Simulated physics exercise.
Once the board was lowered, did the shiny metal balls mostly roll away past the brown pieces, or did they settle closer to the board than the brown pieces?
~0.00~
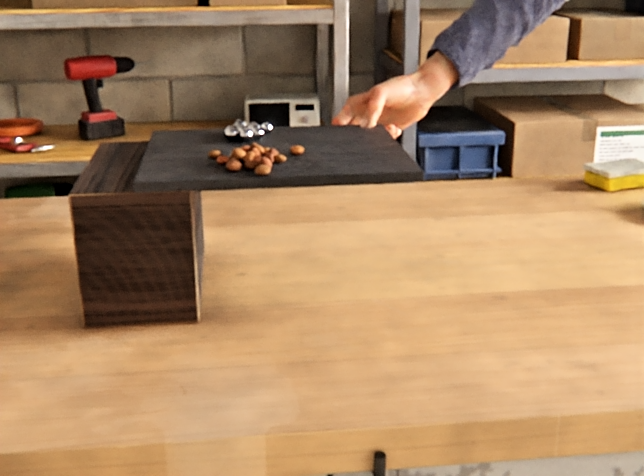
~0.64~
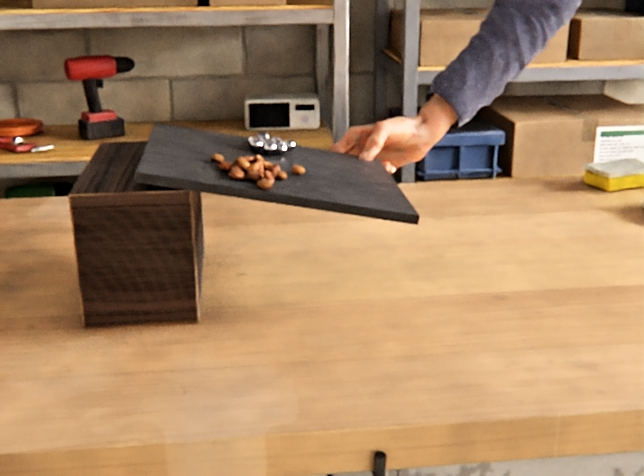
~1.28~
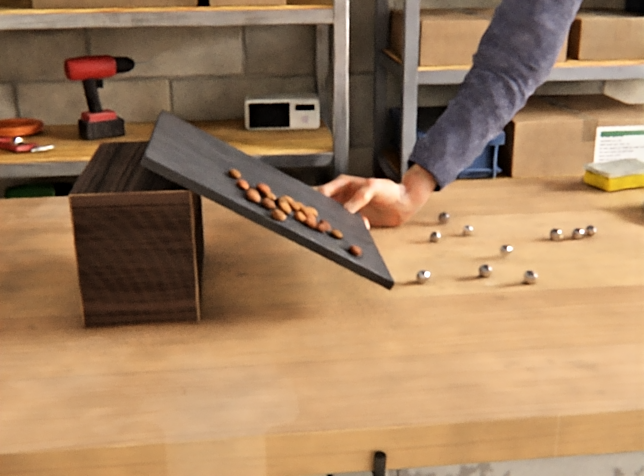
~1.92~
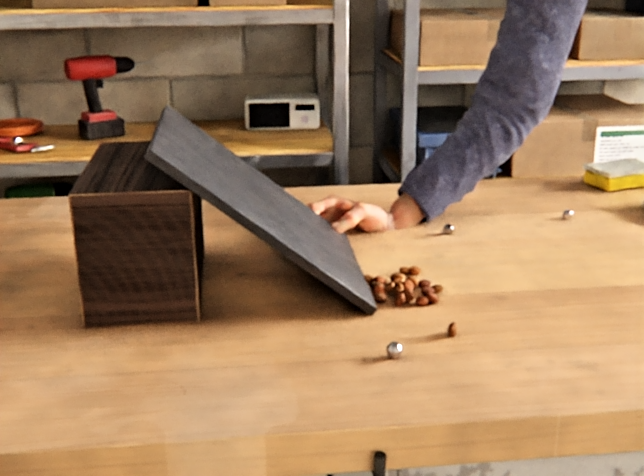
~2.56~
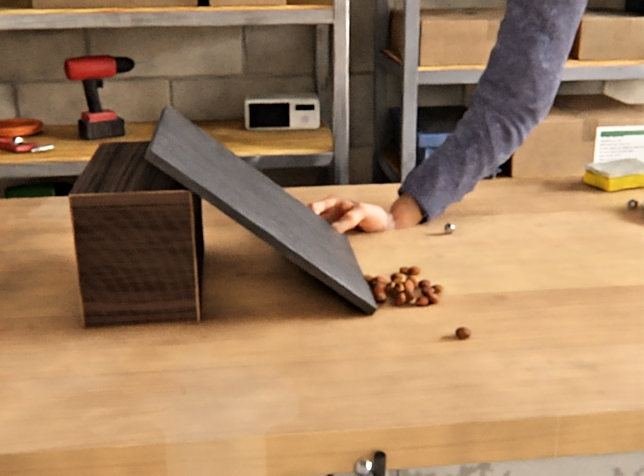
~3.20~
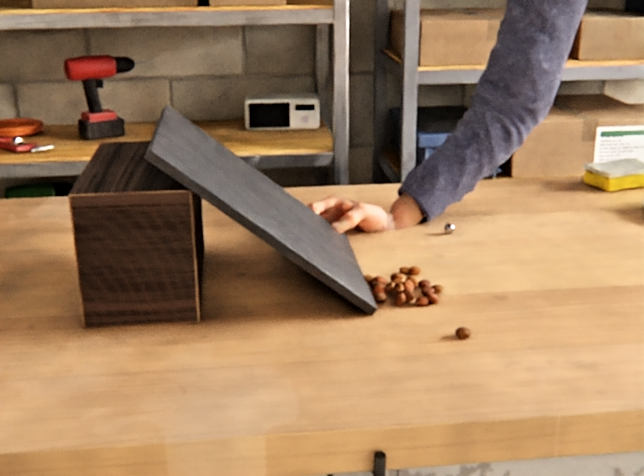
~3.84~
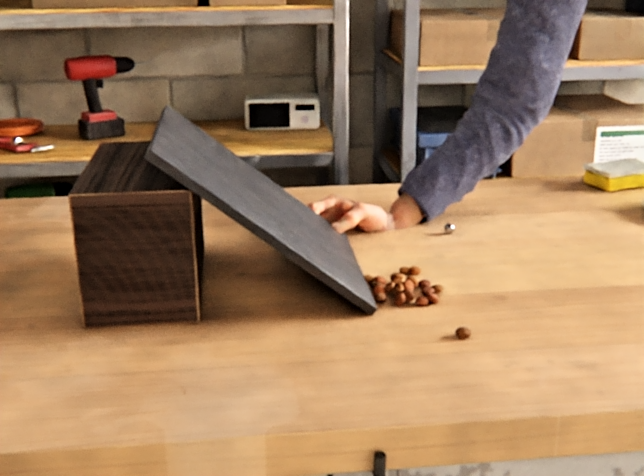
The metal balls mostly rolled away past the brown pieces, and most of them left the bench. The brown pieces mostly stayed piled at the foot of the board.
